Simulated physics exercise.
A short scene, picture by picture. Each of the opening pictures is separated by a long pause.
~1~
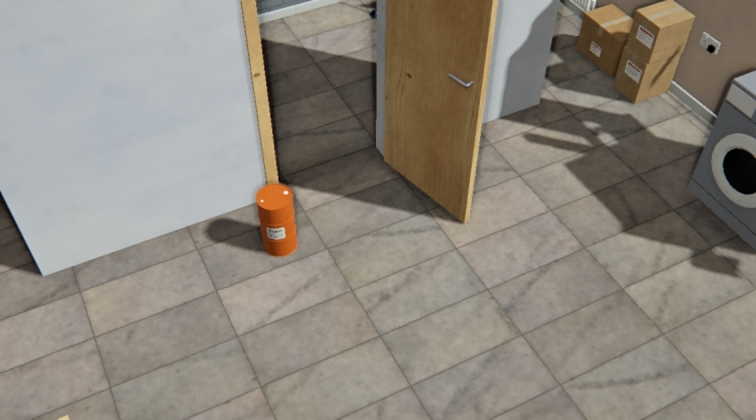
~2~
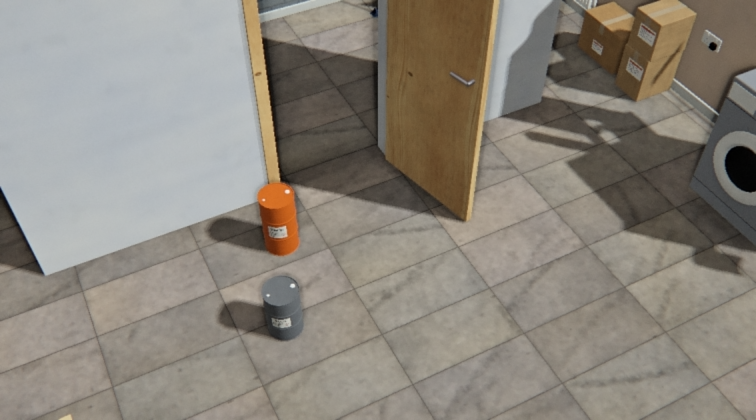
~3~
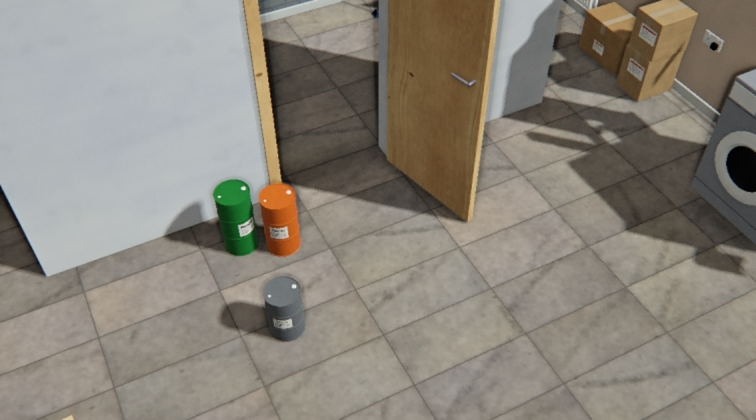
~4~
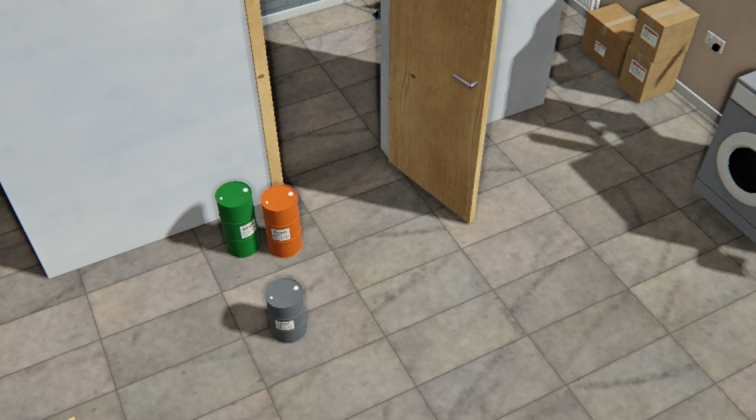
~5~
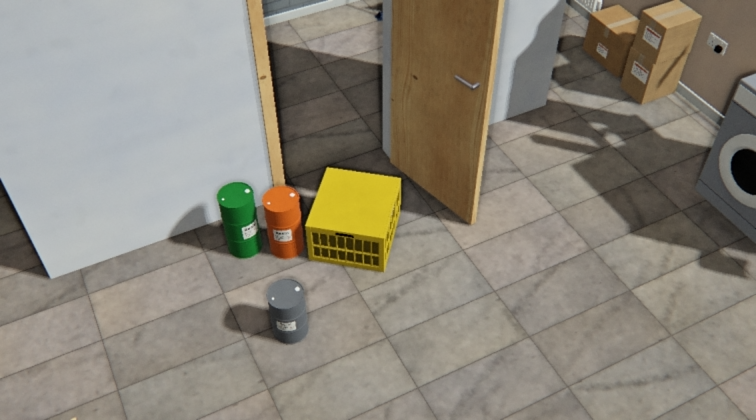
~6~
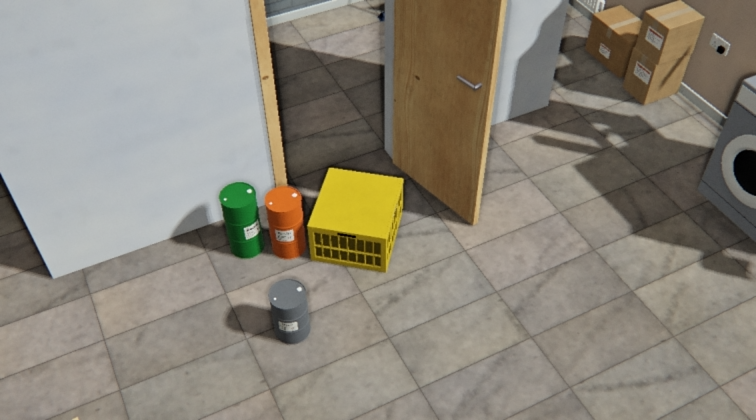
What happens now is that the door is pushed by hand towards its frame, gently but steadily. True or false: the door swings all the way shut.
False - it remains partly open.
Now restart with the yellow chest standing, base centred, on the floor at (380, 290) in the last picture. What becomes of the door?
Finishes its swing.
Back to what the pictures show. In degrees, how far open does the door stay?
Near 55° open.
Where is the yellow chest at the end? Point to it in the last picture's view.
Near (336, 223).
Then, 0.40 s past the last view, door at 90°.
Then, 0.70 s past the last view, door at 67°; yellow chest displaced a little near (353, 220).
Then, 0.80 s past the last view, door at 61°; yellow chest displaced a little near (347, 222).
Then, 1.00 s past the last view, door at 55°; yellow chest displaced a little near (338, 223); orange canister displaced a little.
Finally, door at 55°; moved from the start, yellow chest; the other 3 still in place. Final places as the last picture's camera would see them, yellow chest near (336, 223).
